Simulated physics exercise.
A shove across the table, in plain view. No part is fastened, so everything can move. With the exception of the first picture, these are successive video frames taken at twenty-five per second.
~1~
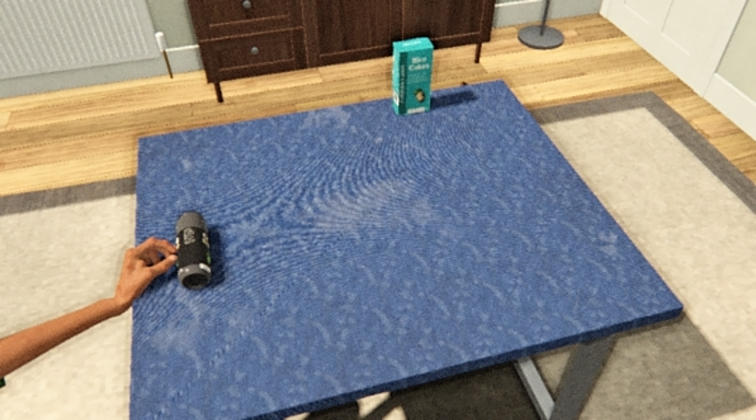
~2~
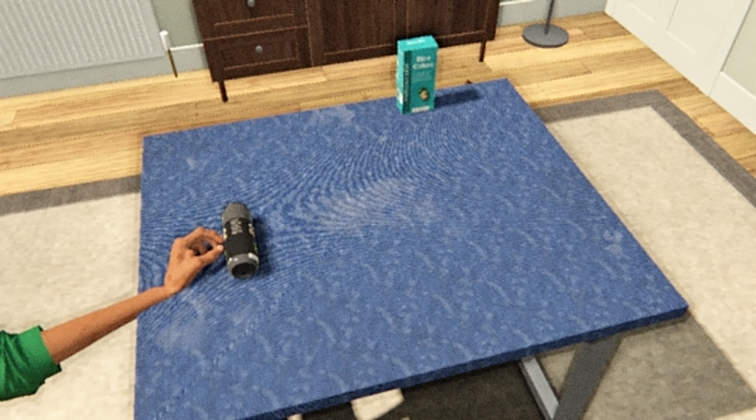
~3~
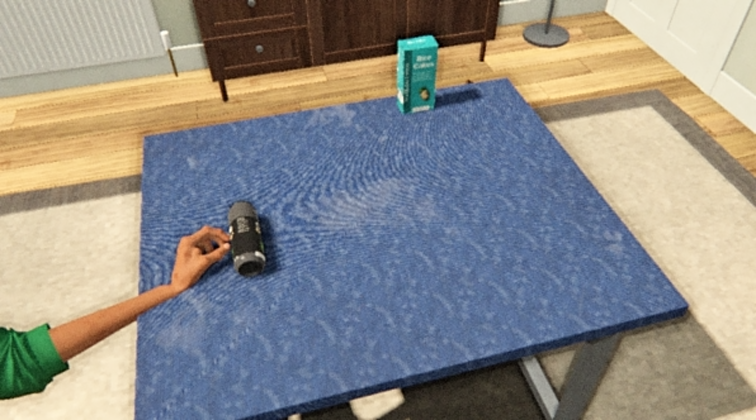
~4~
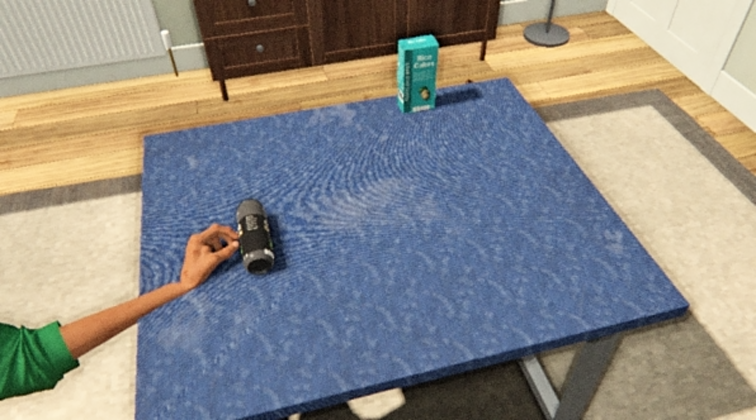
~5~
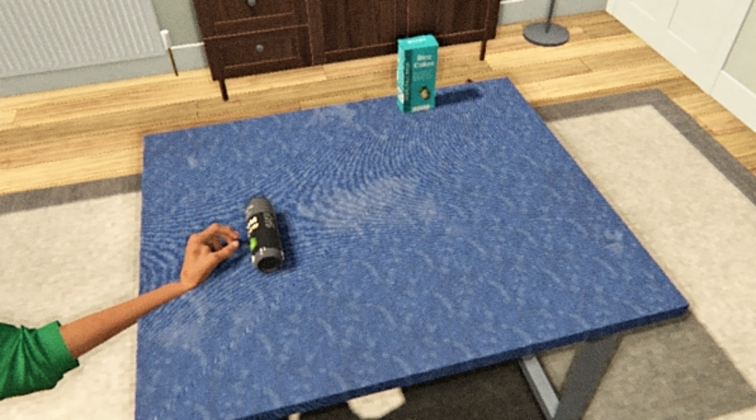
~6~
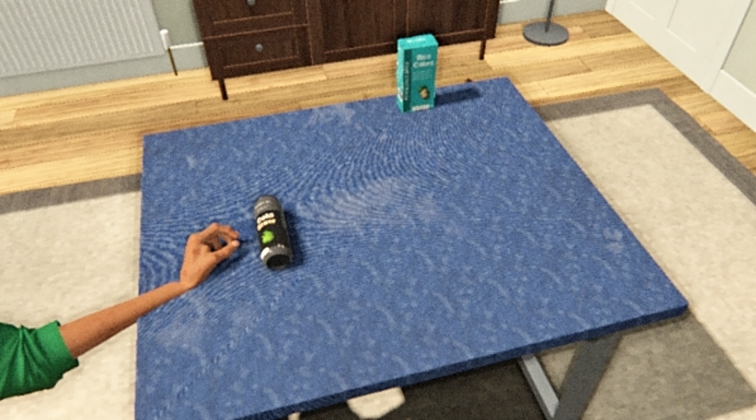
On a blue table in a room with a wooden floor, a hand pushed a black can lying on its side to the right, and the can rolled a little way beyond the fingers.
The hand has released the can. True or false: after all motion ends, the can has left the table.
False.
Then, 0.30 s past the last view, black can displaced well along near (325, 221).
Then, 1.40 s past the last view, black can displaced well along near (365, 213).
Then, 4.70 s past the last view, black can resting near (365, 213).
Finally, moved from the start, black can. Final places as the last picture's camera would see them, black can near (365, 213).
